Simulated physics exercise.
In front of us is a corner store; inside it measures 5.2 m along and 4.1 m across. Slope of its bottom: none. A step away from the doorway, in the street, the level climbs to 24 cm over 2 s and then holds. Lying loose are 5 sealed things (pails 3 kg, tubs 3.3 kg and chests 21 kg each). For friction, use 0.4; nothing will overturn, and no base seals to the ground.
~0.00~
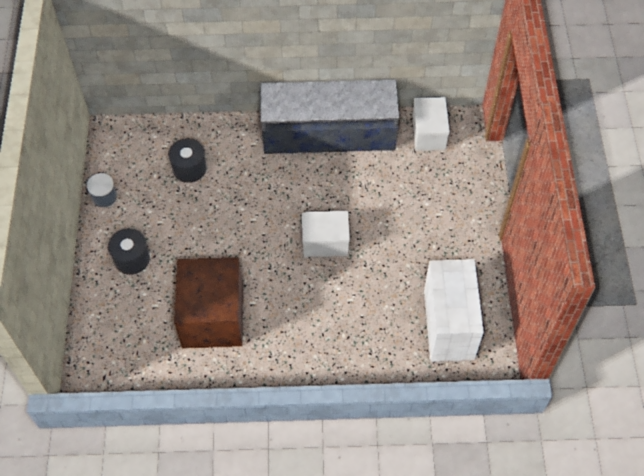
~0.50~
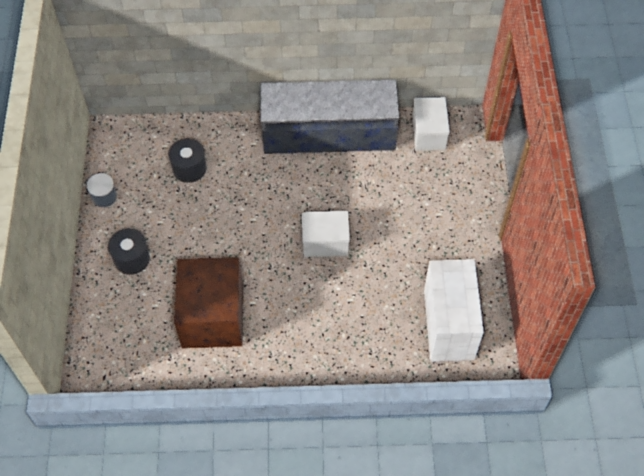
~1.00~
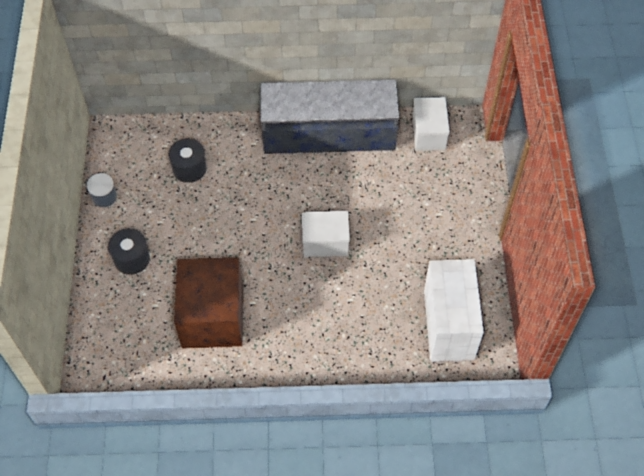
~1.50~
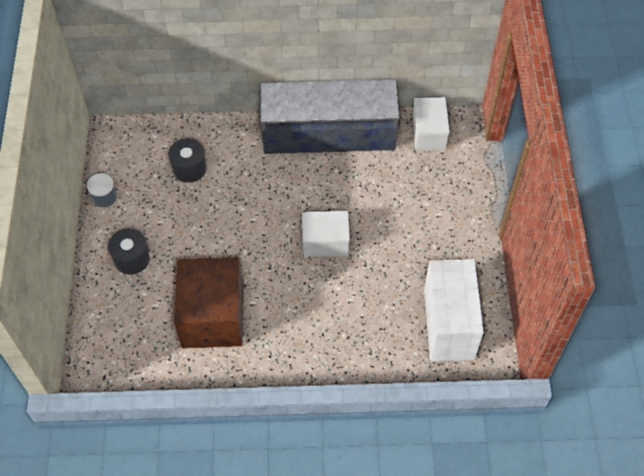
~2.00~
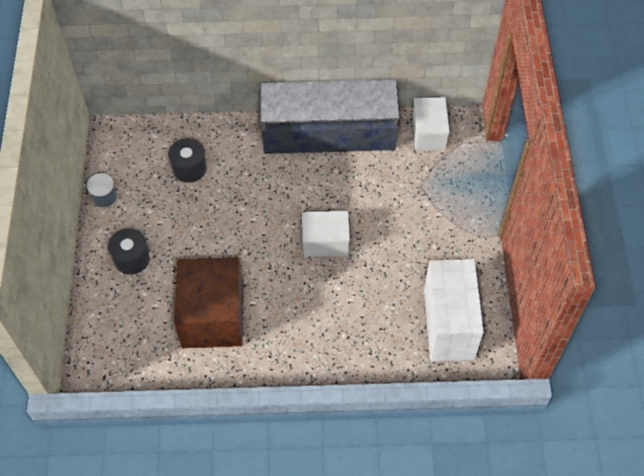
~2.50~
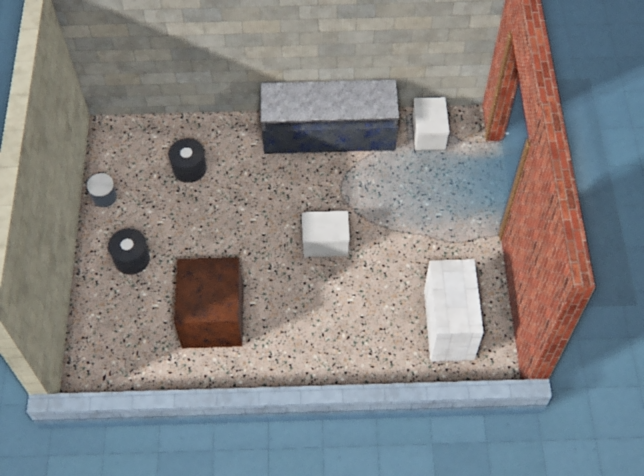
Blue water covers the paving outside, then spreads through the right doorway across the speckled floor.
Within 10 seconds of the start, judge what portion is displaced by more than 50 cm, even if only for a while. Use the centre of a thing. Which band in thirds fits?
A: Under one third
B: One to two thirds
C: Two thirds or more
Two thirds or more (C).
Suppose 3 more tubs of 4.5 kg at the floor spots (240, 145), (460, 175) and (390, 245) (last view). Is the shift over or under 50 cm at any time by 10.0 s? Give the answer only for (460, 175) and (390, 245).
In that order: Beyond the mark, beyond the mark.
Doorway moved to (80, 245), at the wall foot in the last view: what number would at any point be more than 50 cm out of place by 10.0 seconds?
You'd get 4 in that case.
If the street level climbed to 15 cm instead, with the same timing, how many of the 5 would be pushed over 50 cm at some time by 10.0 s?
You'd get 2 in that case.
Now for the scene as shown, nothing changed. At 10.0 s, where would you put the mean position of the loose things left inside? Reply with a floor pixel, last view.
Mean position approx. (236, 248).
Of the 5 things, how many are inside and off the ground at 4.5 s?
By my count, 1.
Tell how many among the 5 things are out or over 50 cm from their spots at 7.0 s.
By my tally, 3.
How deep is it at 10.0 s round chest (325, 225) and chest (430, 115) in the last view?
10 and 11 cm.
After 3.5 s 0 of 5 are over 50 cm from their spots; 0 afloat.
After 4.5 s 1 of 5 are over 50 cm from their spots; 1 afloat.
After 7.0 s 3 of 5 are over 50 cm from their spots; 4 afloat.
After 10.0 s 3 of 5 are over 50 cm from their spots, and 4 have been at some point; 5 afloat.
